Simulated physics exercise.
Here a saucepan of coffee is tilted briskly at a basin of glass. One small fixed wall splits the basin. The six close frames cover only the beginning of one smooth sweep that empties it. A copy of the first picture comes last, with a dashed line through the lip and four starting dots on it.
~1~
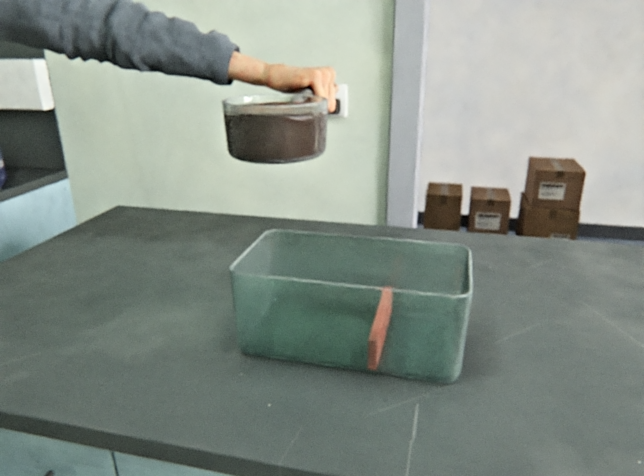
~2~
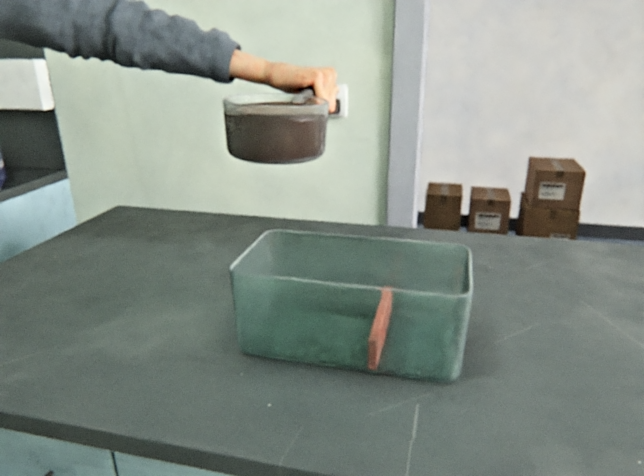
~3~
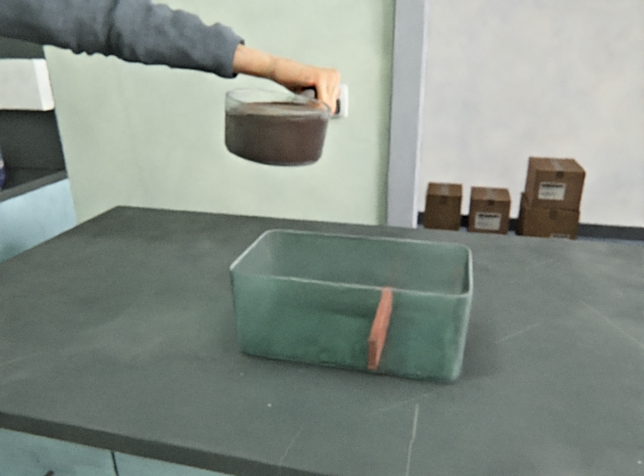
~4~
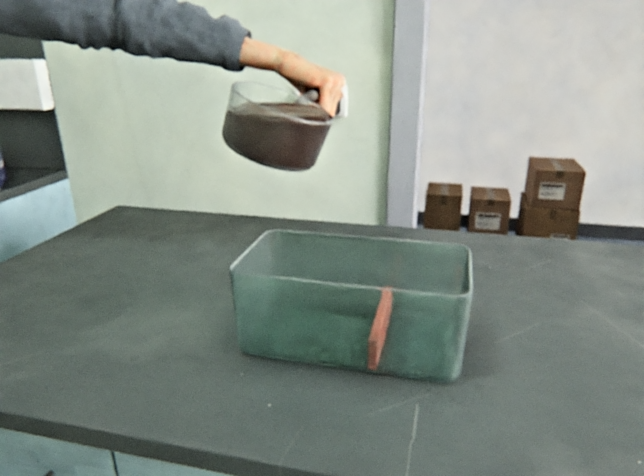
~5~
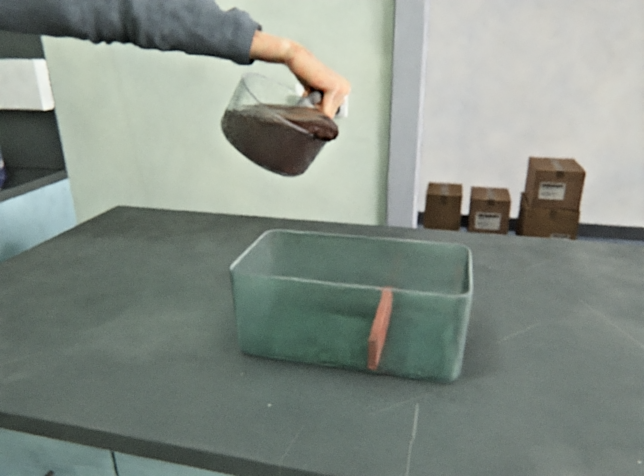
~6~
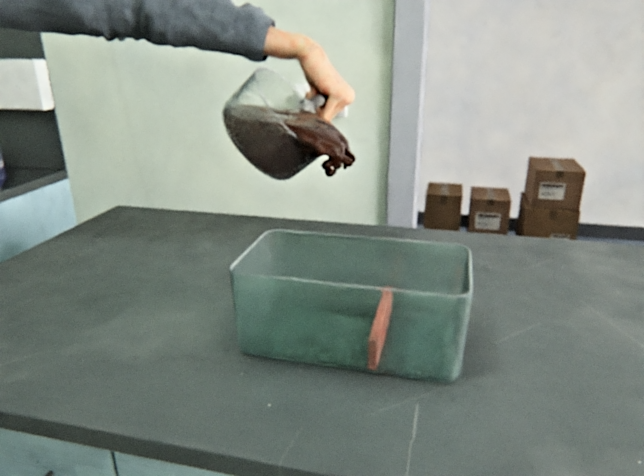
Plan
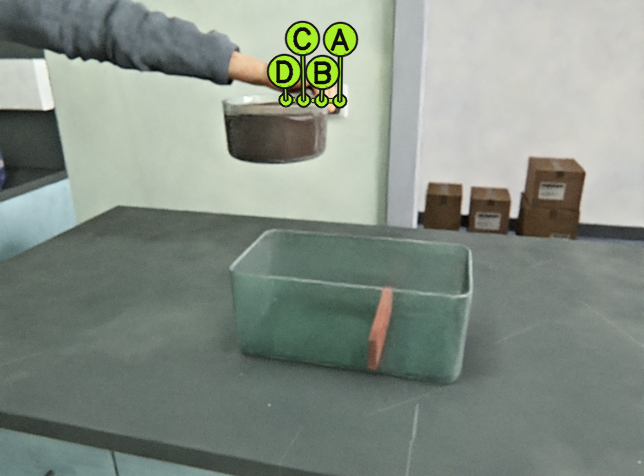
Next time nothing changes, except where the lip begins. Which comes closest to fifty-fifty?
Take A.
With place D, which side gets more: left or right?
More ends on the left.
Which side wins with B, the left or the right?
More ends on the left.
In lime, A at (339, 101); B at (321, 100); C at (303, 100); D at (285, 99).
With A, about 48 % ends left of the wall and 50 % right of it.
With B, about 71 % ends left of the wall and 25 % right of it; 4 % is lost outside.
With C, about 88 % ends left of the wall and 7 % right of it; 5 % is lost outside.
With D, about 87 % ends left of the wall and 10 % right of it; 3 % is lost outside.
